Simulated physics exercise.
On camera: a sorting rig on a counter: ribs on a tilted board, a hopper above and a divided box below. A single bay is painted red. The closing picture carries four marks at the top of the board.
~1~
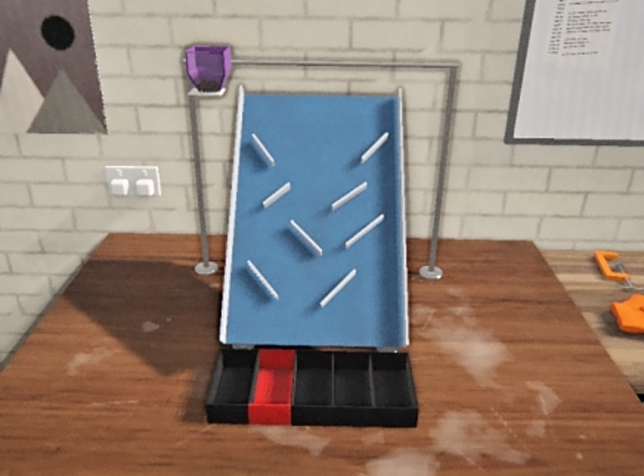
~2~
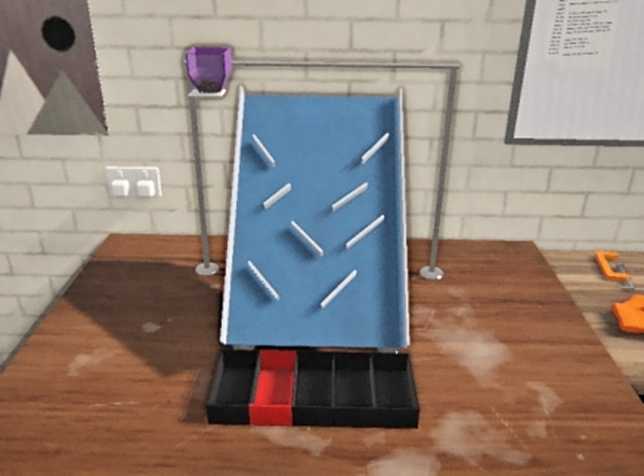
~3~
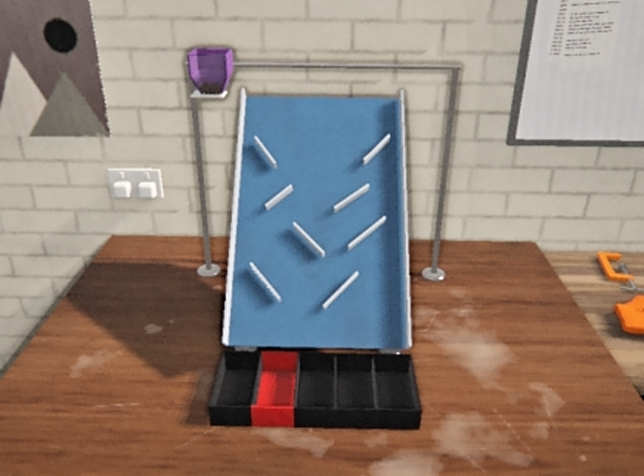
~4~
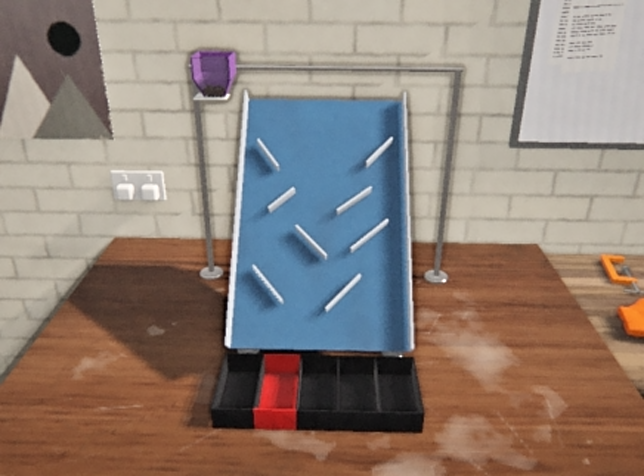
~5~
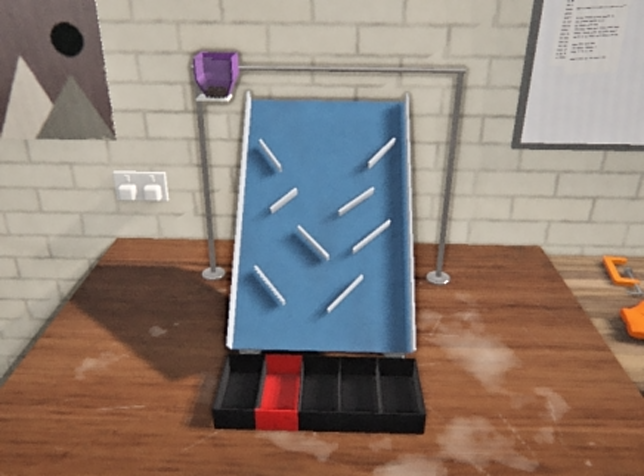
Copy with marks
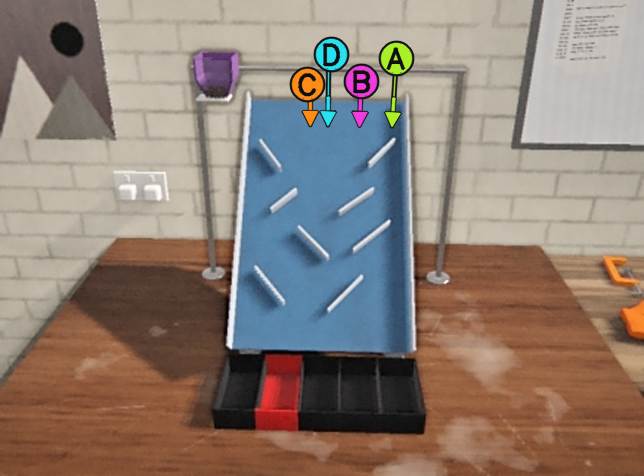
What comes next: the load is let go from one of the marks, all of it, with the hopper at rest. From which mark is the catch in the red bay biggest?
Go for B.
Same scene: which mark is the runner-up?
D.
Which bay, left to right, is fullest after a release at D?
It is the second one.
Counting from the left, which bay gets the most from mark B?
The second from the left.
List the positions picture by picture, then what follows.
In the first picture, hopper near (211, 87), chocolate balls, door shut.
In the second picture, ribs (254, 135) to (274, 162), (363, 158) to (388, 134), (264, 204) to (290, 184).
In the third picture, ribs (335, 208) to (369, 184), (294, 223) to (324, 253), (349, 246) to (385, 217).
In the fourth picture, ribs (253, 265) to (282, 300), (326, 309) to (360, 274).
In the fifth picture, red bay near (277, 419), number 2 of 5 from the left.
On the marked copy, mark A meets the board at (392, 121); mark B meets the board at (359, 121); mark C meets the board at (310, 120); mark D meets the board at (328, 120).
Choosing A, close to a third in the red bay, close to half in other bays, a small share outside the box.
Choosing B, the bulk in the red bay, close to a quarter in other bays.
Choosing C, close to a third in the red bay, close to half in other bays, a small share outside the box.
Choosing D, close to half in the red bay, close to half in other bays.
